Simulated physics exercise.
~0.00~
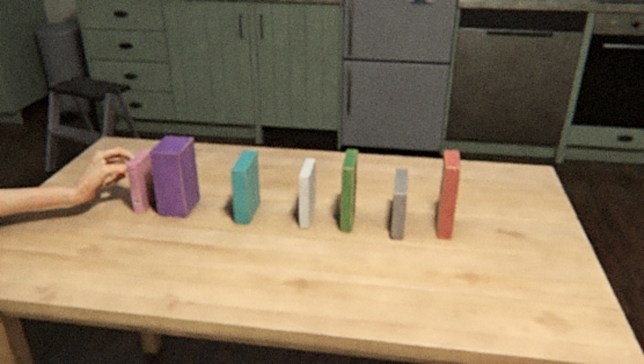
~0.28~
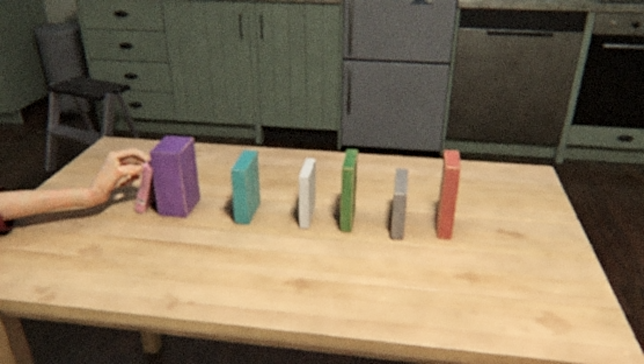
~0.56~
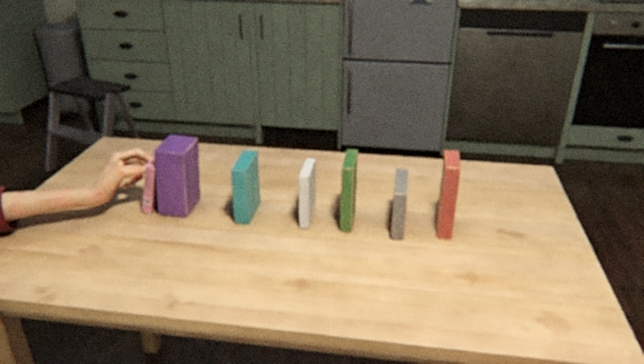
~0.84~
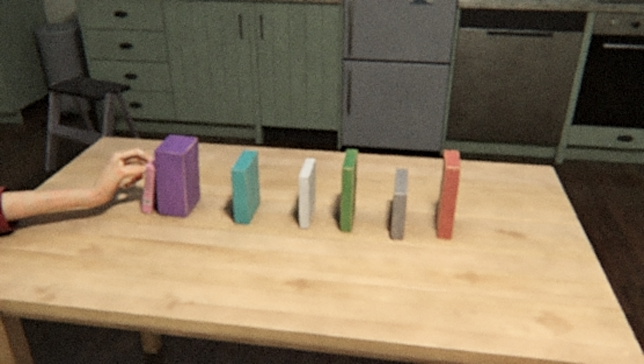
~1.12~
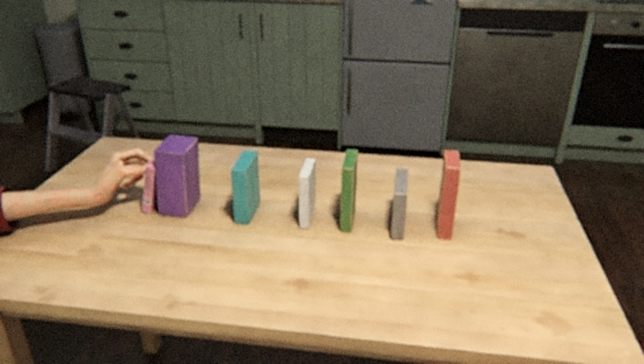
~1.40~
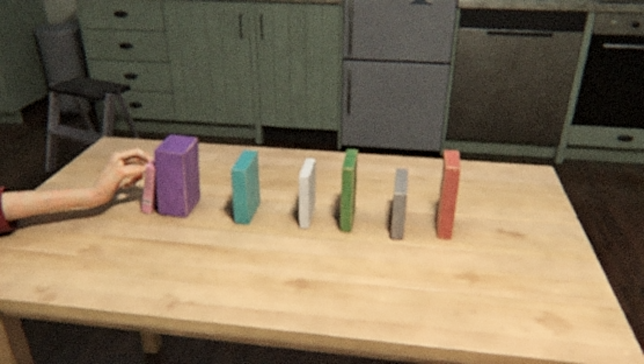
On a wooden table in a kitchen with green cabinets, a row of upright blocks stands spaced out like dominoes, running from pink and purple on the left through turquoise, white, green and grey to red. A hand reaching in from the left holds the small pink packet and tips it to the right, against the large purple block. The purple block shifts very slightly but does not fall. The hand then keeps still, with the pink packet leaning on its neighbour. At the end the purple block sits slightly askew, and the other five blocks still stand upright, untouched.
